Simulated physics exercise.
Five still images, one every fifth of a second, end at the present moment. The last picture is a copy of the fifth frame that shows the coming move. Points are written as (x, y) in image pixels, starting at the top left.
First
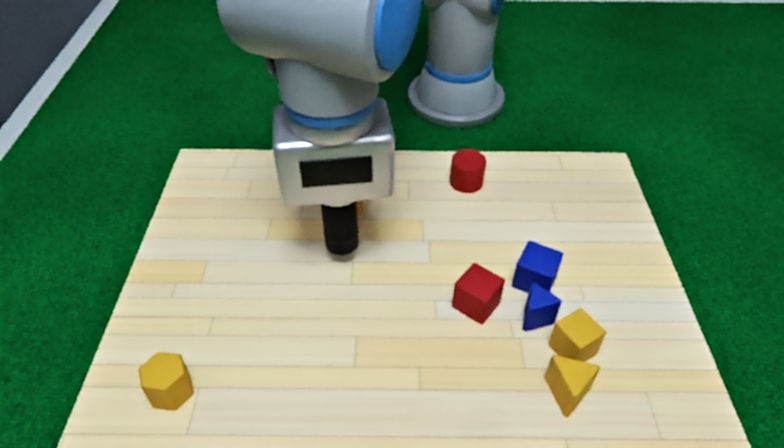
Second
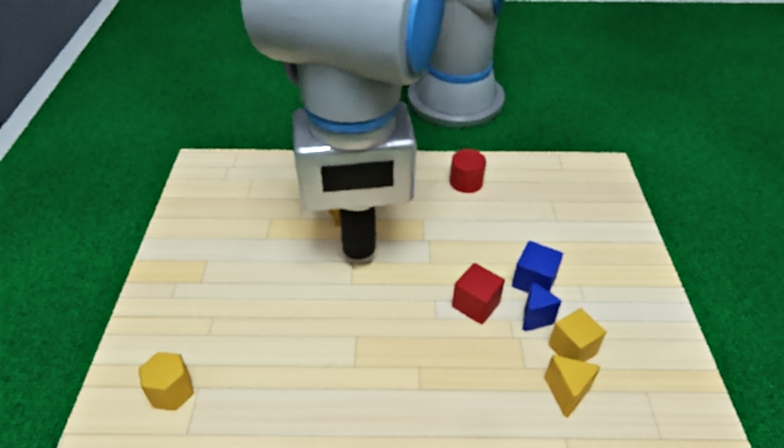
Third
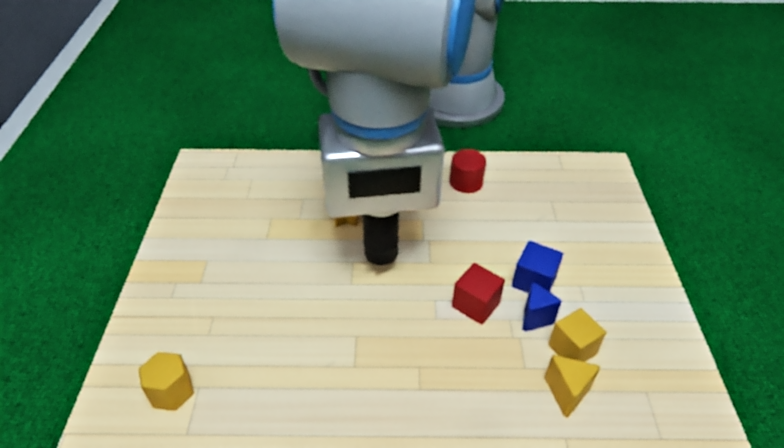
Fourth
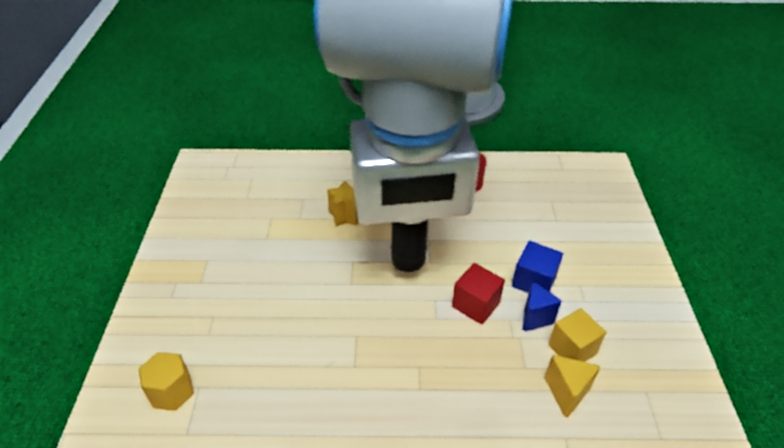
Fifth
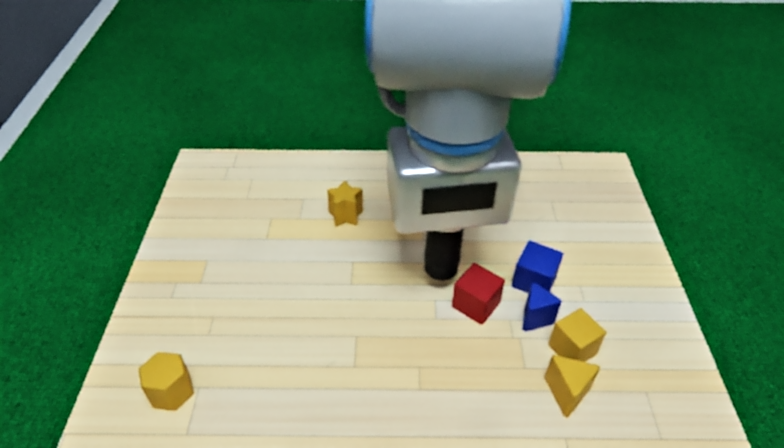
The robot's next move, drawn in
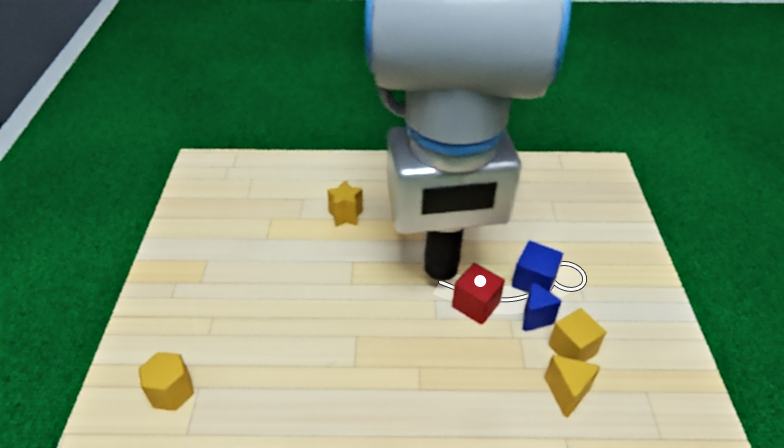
At the start, a robot arm holds a black rod over a wooden board scattered with red, blue and yellow blocks. The arm moves steadily right and slightly nearer, uncovering a yellow star and hiding the red cylinder behind it. By the end the rod is beside the red cube, and no blocks have moved.
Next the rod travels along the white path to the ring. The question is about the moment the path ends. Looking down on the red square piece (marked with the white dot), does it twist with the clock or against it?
With the clock.
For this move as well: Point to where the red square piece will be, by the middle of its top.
Its top centre lands on (526, 306).
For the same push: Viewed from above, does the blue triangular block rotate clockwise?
No, that is not how it ends up.
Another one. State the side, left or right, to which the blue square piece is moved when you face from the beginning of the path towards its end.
Heads left.
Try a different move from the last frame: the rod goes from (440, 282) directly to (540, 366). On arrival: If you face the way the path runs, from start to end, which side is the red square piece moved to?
Left-hand side.
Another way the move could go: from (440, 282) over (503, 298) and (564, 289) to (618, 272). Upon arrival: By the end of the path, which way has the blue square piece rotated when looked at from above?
Overhead view: Anti-clockwise.
The line goes from (440, 282) over (485, 298) and (531, 295) to (568, 276); the dot is on the red square piece.
What follows on the original path. One third of the way, rod at (487, 285); red square piece at (514, 300), turned 25° clockwise; blue triangular block at (551, 301), turned 30° anticlockwise.
Two thirds of the way, rod at (535, 281); red square piece at (526, 306), turned 45° clockwise; blue square piece at (554, 249); blue triangular block at (557, 302), turned 25° anticlockwise.
At the end, rod at (572, 263); red square piece at (526, 306), turned 45° clockwise; blue square piece at (580, 228), turned 20° anticlockwise; blue triangular block at (557, 302), turned 25° anticlockwise; yellow square piece unmoved.
